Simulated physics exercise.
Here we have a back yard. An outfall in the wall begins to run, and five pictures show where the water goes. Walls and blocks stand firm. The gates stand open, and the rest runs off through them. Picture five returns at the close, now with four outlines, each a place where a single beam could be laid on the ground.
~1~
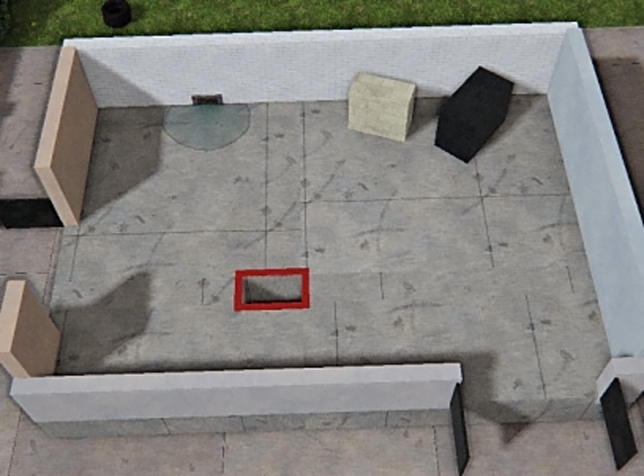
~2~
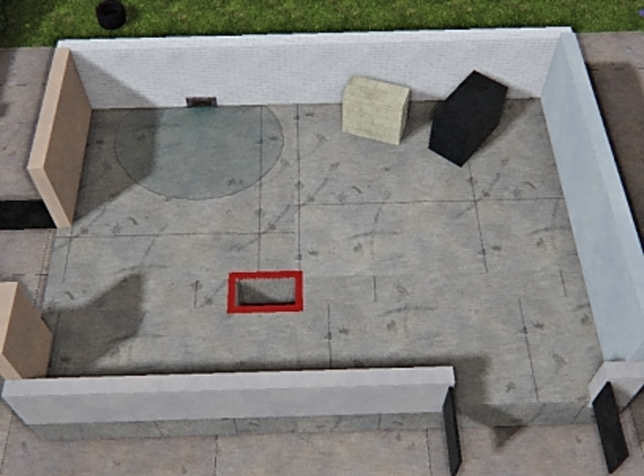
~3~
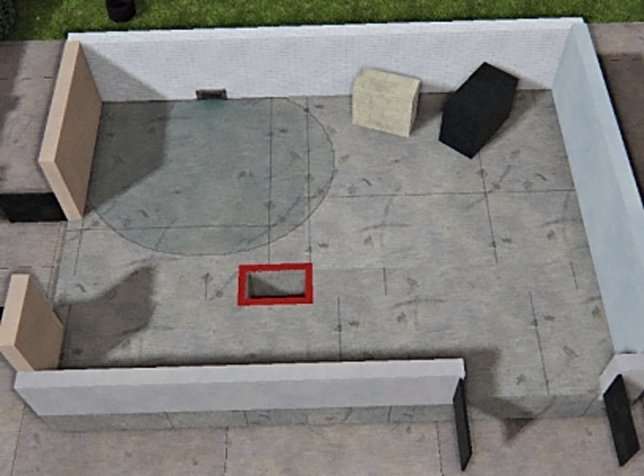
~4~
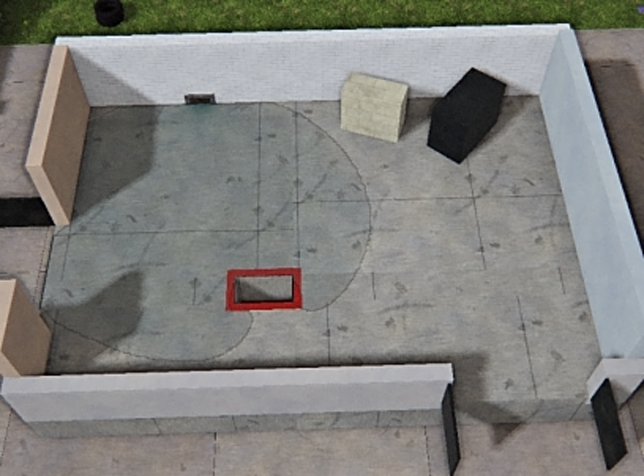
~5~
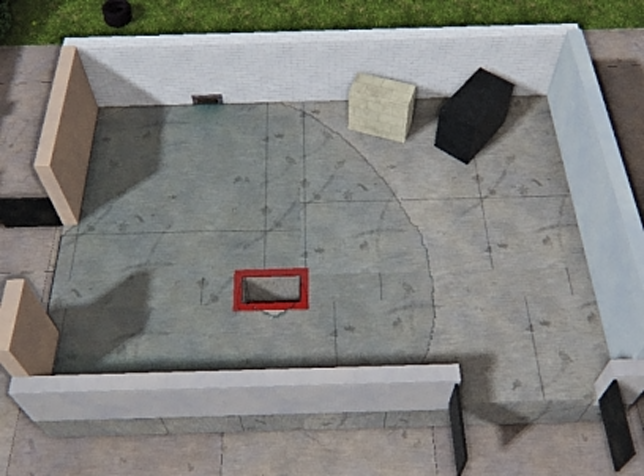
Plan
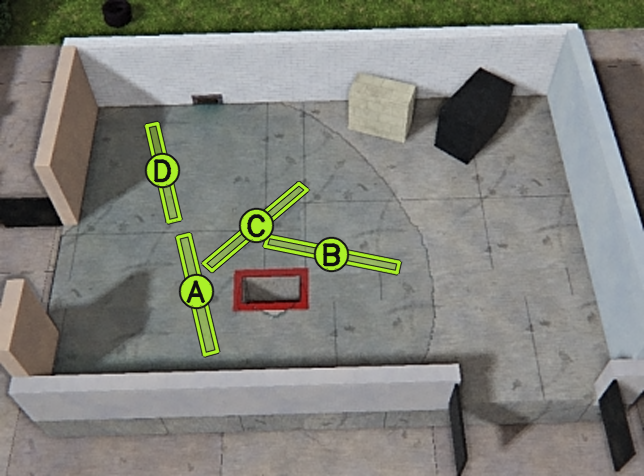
The footage shows a walled yard seen from above, where a sheet of water spreads from an outfall in the back wall across the paved ground, reaches the red-framed drain, then surrounds it and covers the left side.
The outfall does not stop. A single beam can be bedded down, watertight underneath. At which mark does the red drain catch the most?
The best place is D.
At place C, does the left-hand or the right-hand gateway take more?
The right gate.
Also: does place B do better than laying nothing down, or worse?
Place B is worse.
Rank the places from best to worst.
D, A, B, C.
On the marked copy, A from (183, 235) to (211, 353); B from (266, 241) to (398, 267); C from (207, 266) to (302, 186); D from (152, 124) to (174, 220).
With A, about 31 % of the stream runs into the red drain, about 68 % out by the gates.
With B, about 16 % of the stream runs into the red drain, about 83 % out by the gates.
With C, about 11 % of the stream runs into the red drain, about 89 % out by the gates.
With D, about 44 % of the stream runs into the red drain, about 54 % out by the gates.
